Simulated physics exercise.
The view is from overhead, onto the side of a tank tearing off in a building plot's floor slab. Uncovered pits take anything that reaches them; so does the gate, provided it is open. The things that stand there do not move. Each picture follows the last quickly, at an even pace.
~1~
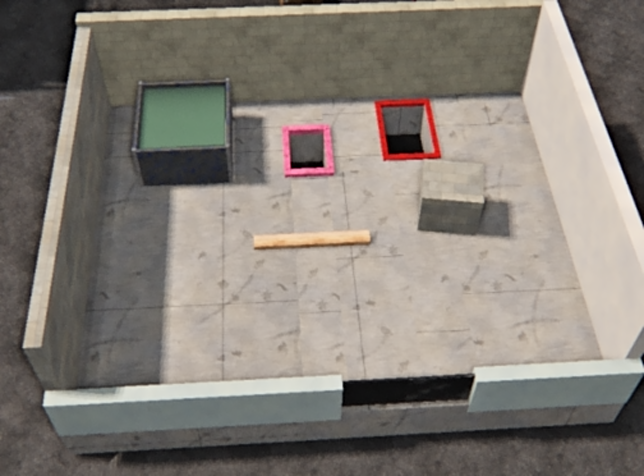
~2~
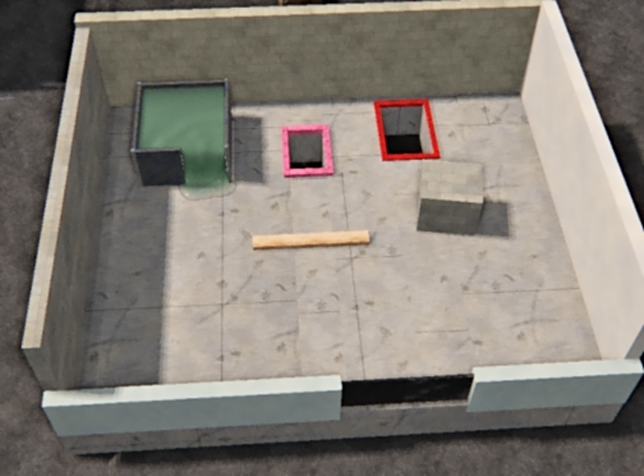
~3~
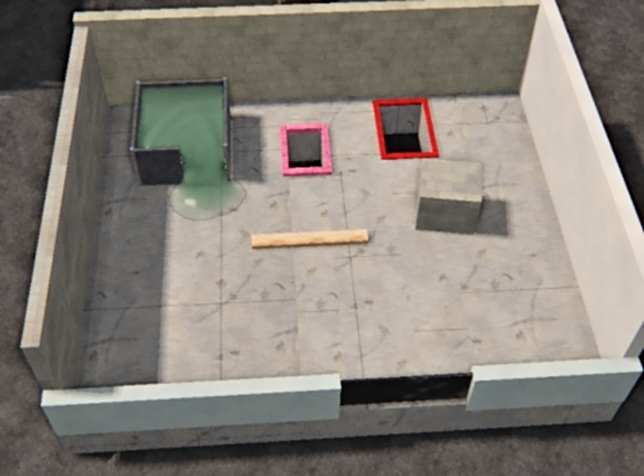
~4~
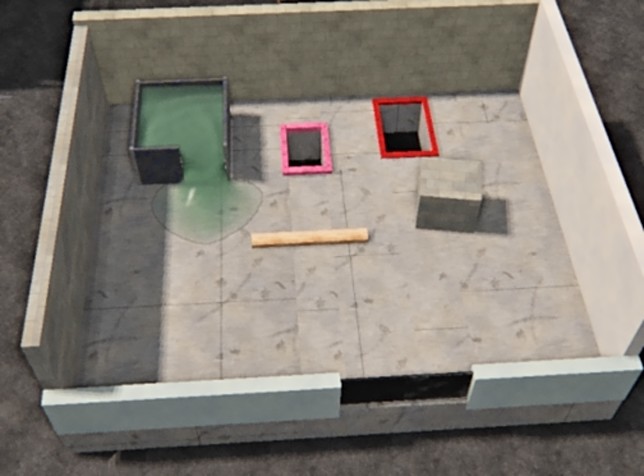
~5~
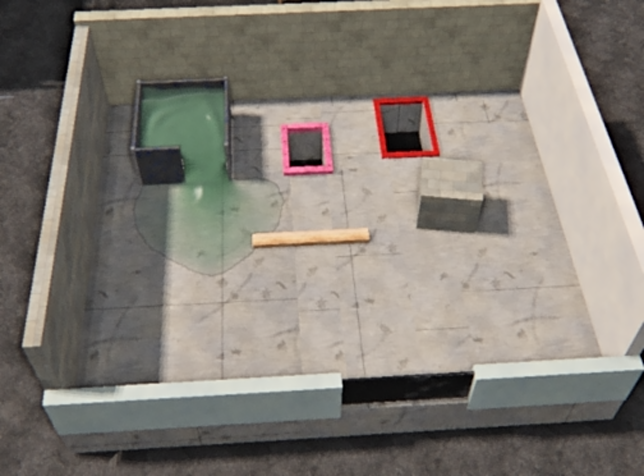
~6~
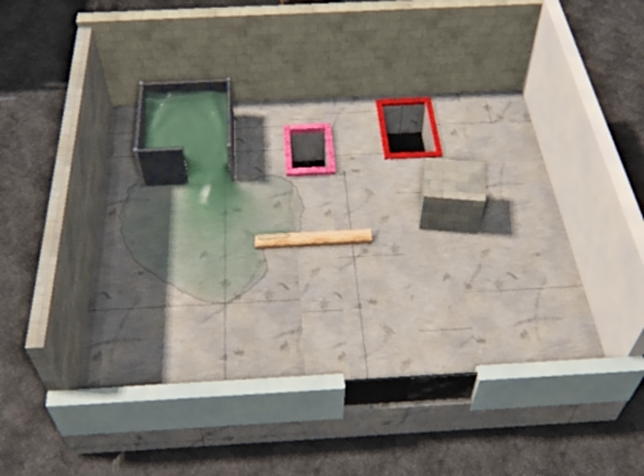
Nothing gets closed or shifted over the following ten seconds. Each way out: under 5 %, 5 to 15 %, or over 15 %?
At the end, the gate takes in a trifling amount - short of five per cent; the pink pit takes in a trifling amount - short of five per cent; the red pit takes in a trifling amount - short of five per cent.
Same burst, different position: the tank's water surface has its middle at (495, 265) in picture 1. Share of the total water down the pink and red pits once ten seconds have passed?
The pink pit ends up with 0 per cent and the red pit with 10 per cent.
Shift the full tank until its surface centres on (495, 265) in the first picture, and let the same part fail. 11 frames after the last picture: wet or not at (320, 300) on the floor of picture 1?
Outcome noted: Waterlogged.
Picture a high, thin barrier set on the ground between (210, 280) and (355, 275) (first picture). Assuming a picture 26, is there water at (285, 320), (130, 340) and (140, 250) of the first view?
Listed order - dry, wet, wet.
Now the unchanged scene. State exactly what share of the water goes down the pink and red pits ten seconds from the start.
0 and 0 per cent respectively.
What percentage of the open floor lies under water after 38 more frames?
Estimated share: Around 65 %.
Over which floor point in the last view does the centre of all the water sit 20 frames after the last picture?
About (233, 253) in the last view.
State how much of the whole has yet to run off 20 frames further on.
Some 100 parts in a hundred have not run off.
A moment on, water covers 35 % of the floor; the gate 0 %, the pink pit 0 %, the red pit 0 %.
Next, water covers 45 % of the floor; the gate 0 %, the pink pit 0 %, the red pit 0 %.
Then, water covers 50 % of the floor; the gate 0 %, the pink pit 0 %, the red pit 0 %.
Later, water covers 65 % of the floor; the gate 0 %, the pink pit 0 %, the red pit 1 %.
In the end, water covers 90 % of the floor; the gate 0 %, the pink pit 0 %, the red pit 1 %.
